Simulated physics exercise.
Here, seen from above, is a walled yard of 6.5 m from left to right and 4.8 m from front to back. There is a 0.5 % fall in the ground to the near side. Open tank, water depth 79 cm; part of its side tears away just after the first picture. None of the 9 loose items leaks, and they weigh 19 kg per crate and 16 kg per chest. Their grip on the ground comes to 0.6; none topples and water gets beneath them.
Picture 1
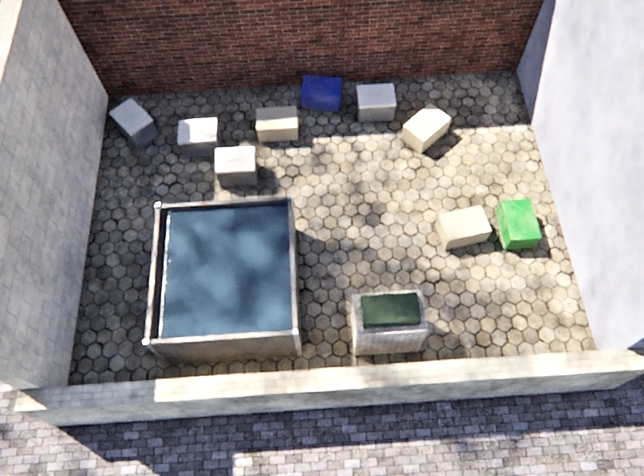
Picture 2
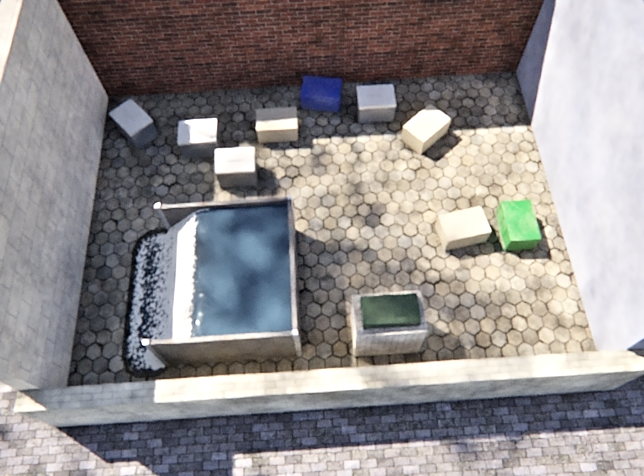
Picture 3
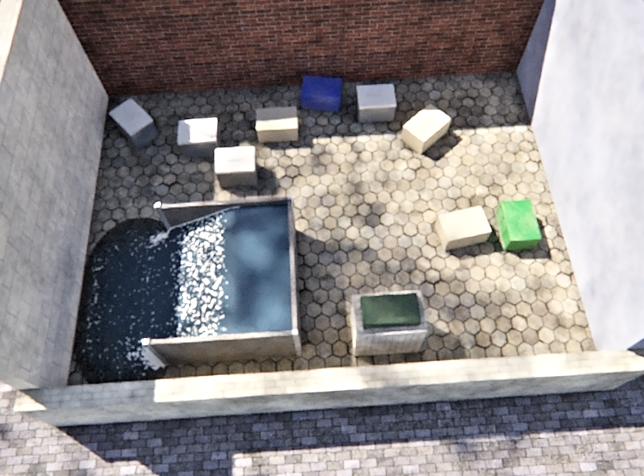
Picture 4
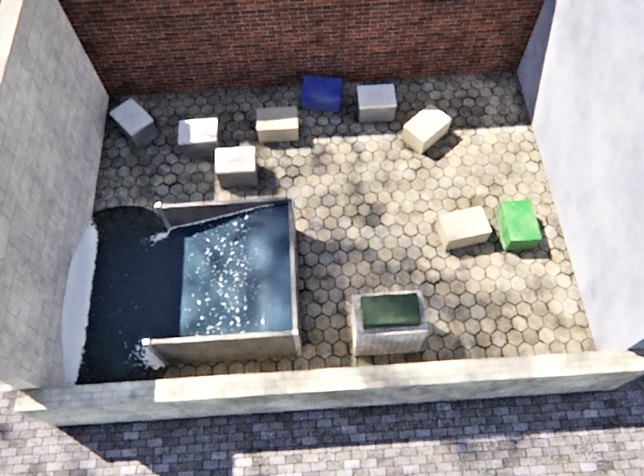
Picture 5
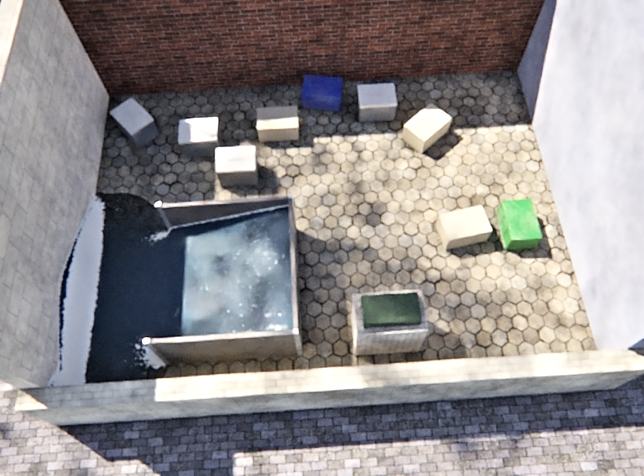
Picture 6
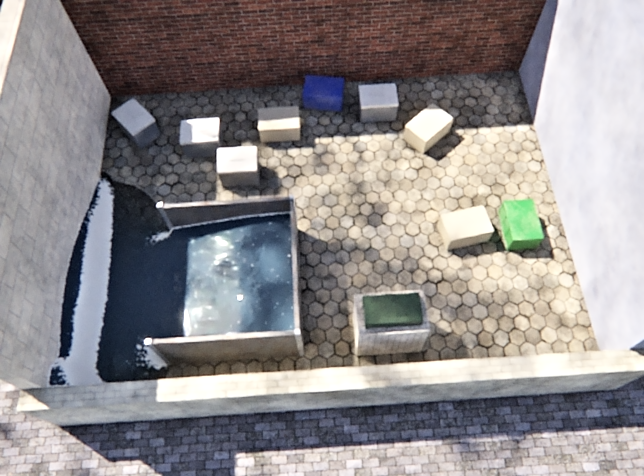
Walled paved yard from above, the left side of an open tank giving way and water pouring out against the left wall.
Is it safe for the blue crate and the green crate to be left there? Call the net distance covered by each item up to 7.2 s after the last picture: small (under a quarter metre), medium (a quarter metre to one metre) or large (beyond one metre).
Blue crate: Large. Green crate: Medium.
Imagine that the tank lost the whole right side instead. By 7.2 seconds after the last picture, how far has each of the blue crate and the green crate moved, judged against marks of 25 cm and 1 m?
Outcome - blue crate: Long-distance displacement, green crate: Long-distance displacement.
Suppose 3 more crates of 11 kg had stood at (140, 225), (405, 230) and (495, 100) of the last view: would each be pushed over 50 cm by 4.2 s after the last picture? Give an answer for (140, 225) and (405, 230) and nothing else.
Order kept: Exceeds it, falls short.
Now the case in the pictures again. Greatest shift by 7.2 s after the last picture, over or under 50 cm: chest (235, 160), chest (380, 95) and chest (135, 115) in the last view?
First one stayed inside, second one went too far, third one went too far.
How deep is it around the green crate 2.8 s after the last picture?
Depth approx. 0 cm.
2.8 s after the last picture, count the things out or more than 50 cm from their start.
My count gives 4.
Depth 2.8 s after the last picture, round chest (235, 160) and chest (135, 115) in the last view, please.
2 and 11 cm.
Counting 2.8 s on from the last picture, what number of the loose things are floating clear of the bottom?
Tally: 2 of them.
Then, 0.9 s after the last picture the blue crate is near (324, 86), 0.0 m from its start, aground; the green crate is near (523, 219), 0.0 m from its start, aground; 0 afloat.
Then, 2.8 s after the last picture the blue crate is near (372, 91), 0.7 m from its start, aground; the green crate is near (523, 219), 0.0 m from its start, aground; 2 afloat.
Then, 4.8 s after the last picture the blue crate is near (414, 79), 1.4 m from its start, aground; the green crate is near (523, 219), 0.0 m from its start, aground; 1 afloat.
Then, 7.2 s after the last picture the blue crate is near (446, 82), 1.9 m from its start, afloat; the green crate is near (533, 254), 0.5 m from its start, afloat; 5 afloat.
